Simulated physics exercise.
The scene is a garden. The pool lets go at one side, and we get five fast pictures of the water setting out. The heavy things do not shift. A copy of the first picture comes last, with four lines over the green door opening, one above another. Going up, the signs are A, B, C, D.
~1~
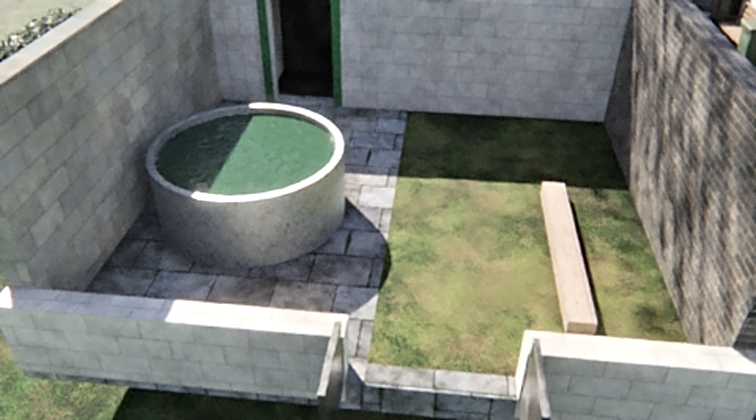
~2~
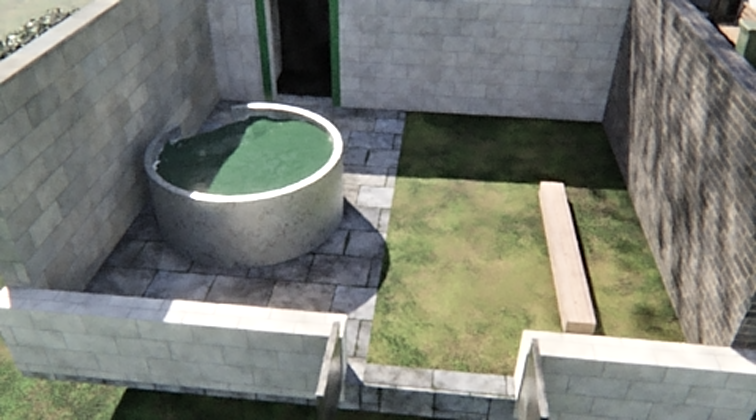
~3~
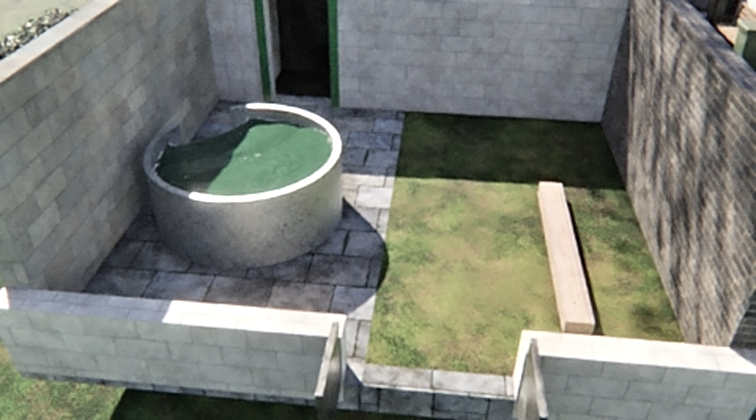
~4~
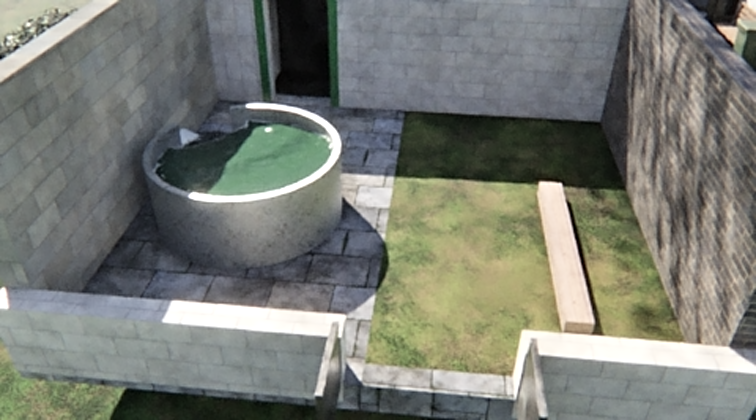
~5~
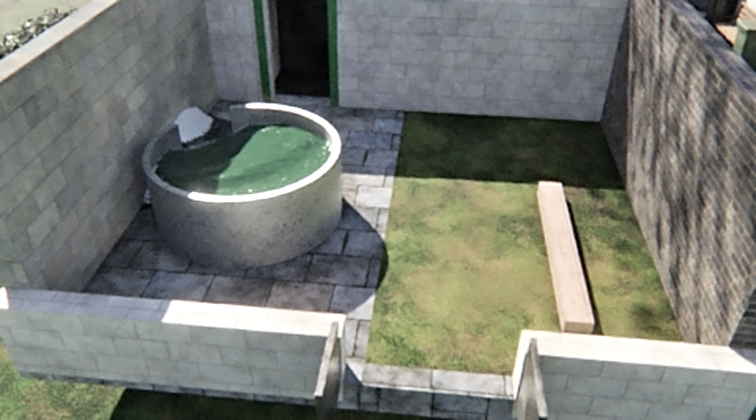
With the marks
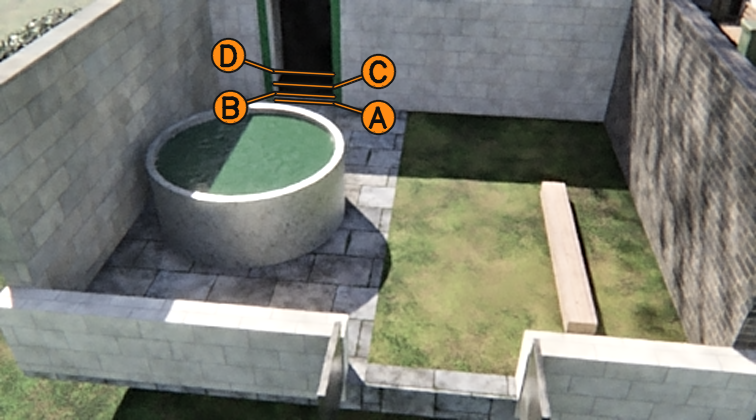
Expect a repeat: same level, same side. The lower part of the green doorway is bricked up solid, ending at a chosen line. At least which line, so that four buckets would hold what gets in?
Choose C.
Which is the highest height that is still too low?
The answer is B.
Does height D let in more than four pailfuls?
No.
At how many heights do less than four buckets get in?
Two.
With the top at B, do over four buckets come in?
Yes.
On the marked copy, A at (304, 101); B at (304, 95); C at (303, 85); D at (303, 72); from the bottom up A, B, C, D.
With A, dozens of bucketfuls pour in.
With B, about 8 bucketfuls get in.
With C, a splash gets over, under a bucket.
With D, nothing gets over.
